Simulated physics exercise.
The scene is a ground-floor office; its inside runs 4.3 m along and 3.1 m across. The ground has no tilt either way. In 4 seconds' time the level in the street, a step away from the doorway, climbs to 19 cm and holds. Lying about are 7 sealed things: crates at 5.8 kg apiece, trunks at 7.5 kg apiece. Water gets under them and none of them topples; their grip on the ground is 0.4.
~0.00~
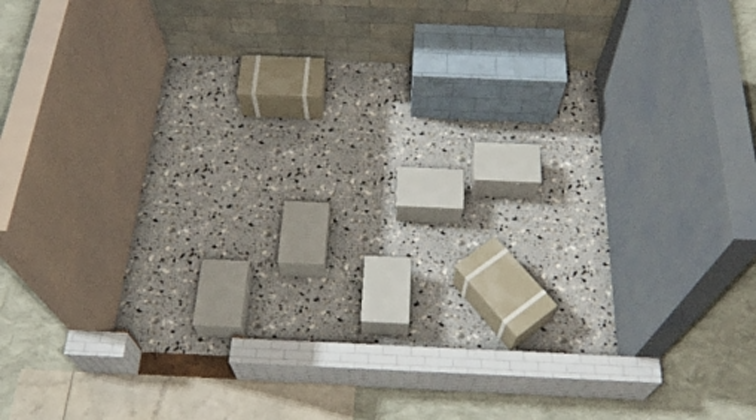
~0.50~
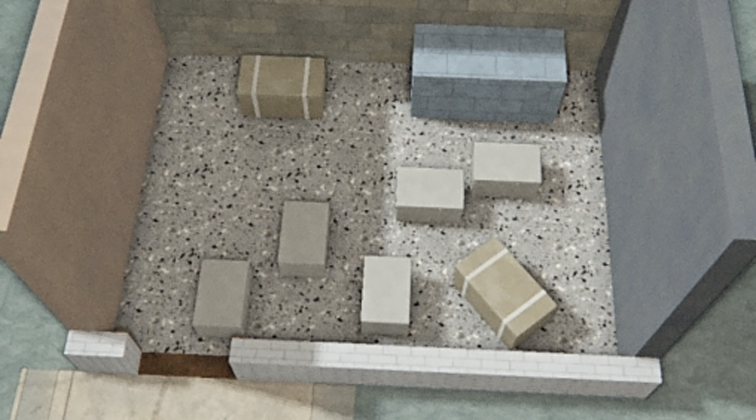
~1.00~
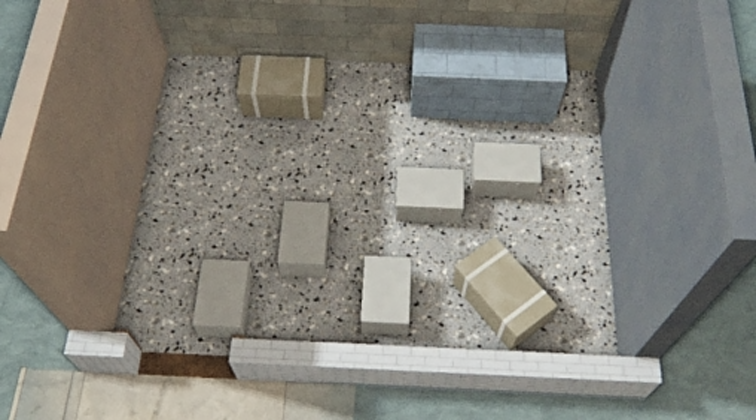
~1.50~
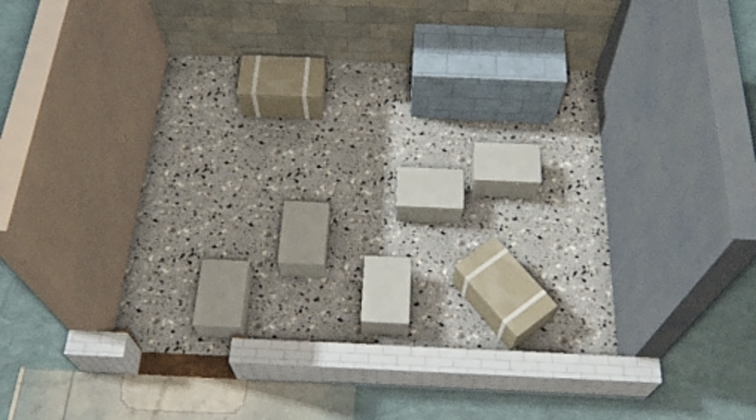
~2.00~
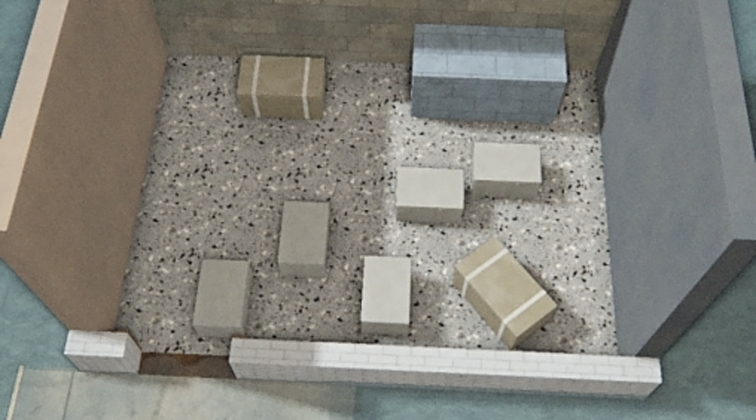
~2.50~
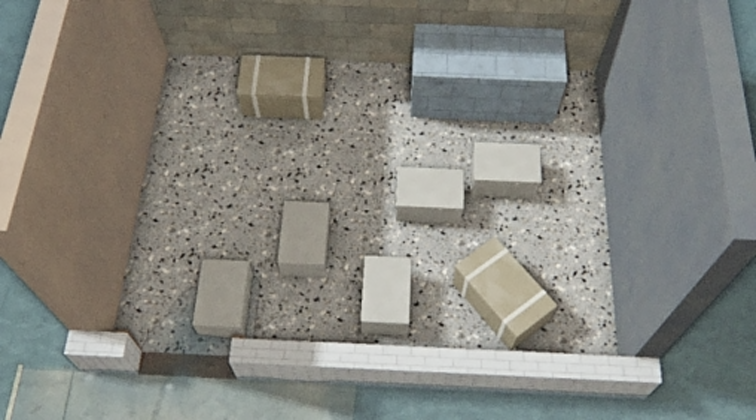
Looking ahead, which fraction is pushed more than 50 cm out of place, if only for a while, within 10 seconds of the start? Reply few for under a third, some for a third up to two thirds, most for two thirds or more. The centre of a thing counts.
Most.
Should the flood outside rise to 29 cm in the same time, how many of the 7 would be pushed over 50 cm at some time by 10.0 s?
You'd get 5 in that case.
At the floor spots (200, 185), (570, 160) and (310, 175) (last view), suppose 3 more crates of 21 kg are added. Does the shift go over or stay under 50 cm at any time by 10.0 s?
Note, in order of listing: Crosses the threshold, stays below the threshold, stays below the threshold.
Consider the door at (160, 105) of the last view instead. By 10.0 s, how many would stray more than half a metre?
Result: 5 of them.
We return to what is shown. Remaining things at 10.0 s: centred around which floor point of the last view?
That lands at roughly (467, 253).
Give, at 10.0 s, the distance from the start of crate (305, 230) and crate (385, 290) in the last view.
Shifts: 100 cm / 10 cm.
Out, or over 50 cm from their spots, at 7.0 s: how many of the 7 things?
I get 3.
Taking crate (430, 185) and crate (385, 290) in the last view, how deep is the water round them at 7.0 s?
Depth approx. 1 cm / 1 cm.
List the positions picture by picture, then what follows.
A crate at (221, 292), on the bottom; a crate at (304, 232) rests on the ground; water covers 0.0 m2; 0 of 7 have shifted, in the first picture.
A crate at (221, 292), on the bottom; a crate at (304, 232) rests on the ground; water covers 0.0 m2; 0 of 7 have shifted, in the second picture.
A crate at (221, 292), on the bottom; a crate at (304, 232) rests on the ground; 0.0 m2 under water; 0 of 7 have shifted, in the third picture.
A crate at (221, 292), on the bottom; a crate at (304, 232), on the bottom; water covers 0.0 m2; 0 of 7 have shifted, in the fourth picture.
A crate at (221, 292), on the bottom; a crate at (304, 232), on the bottom; water covers 0.0 m2; 0 of 7 have shifted, in the fifth picture.
A crate at (221, 292), on the bottom; a crate at (304, 232) rests on the ground; water covers 0.2 m2; 0 of 7 have shifted, in the sixth picture.
After 3.5 s 0 of 7 are over 50 cm from their spots; 0 afloat.
After 4.5 s 1 of 7 are over 50 cm from their spots; 0 afloat.
After 7.0 s 3 of 7 are over 50 cm from their spots; 2 afloat.
After 10.0 s 5 of 7 are over 50 cm from their spots, and 5 have been at some point; 5 afloat.
